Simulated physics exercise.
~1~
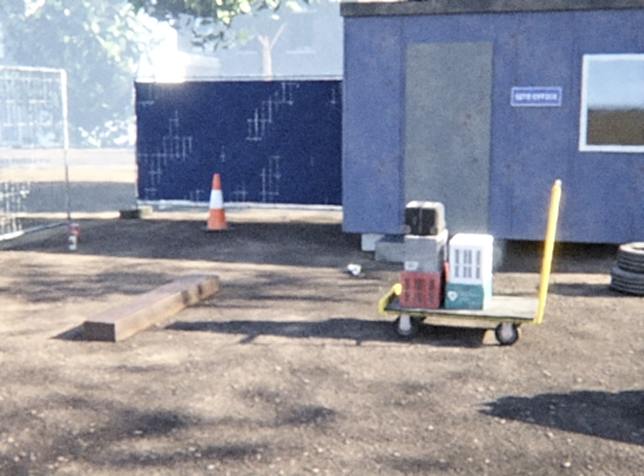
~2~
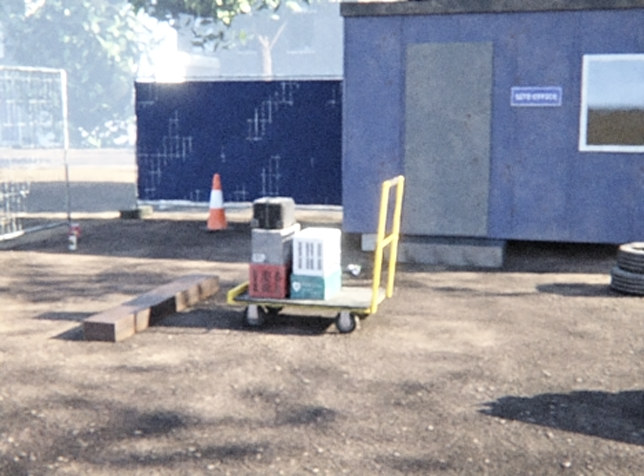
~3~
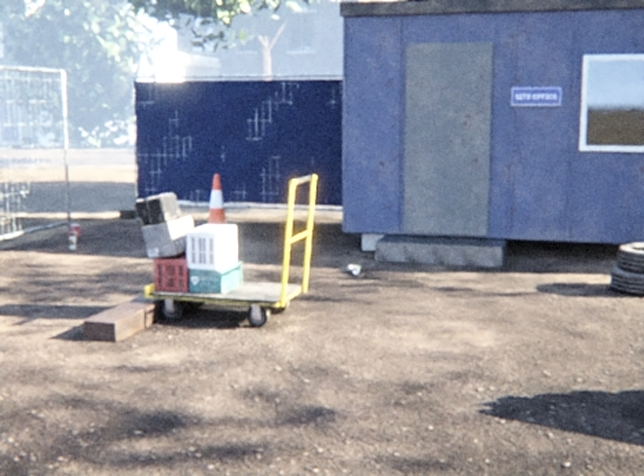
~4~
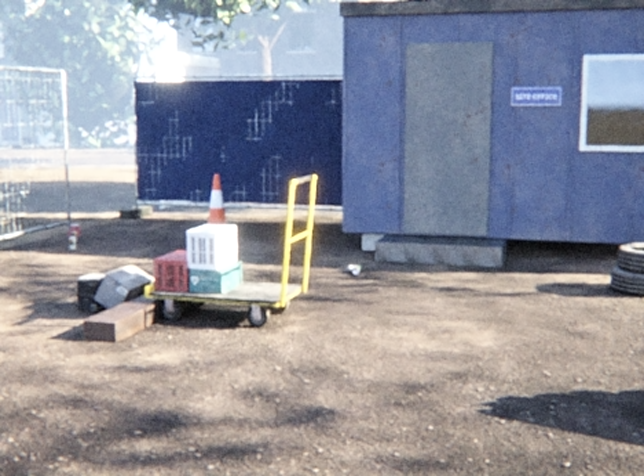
A loaded trolley rolls left, stops at a kerb, and its black and grey boxes topple off.
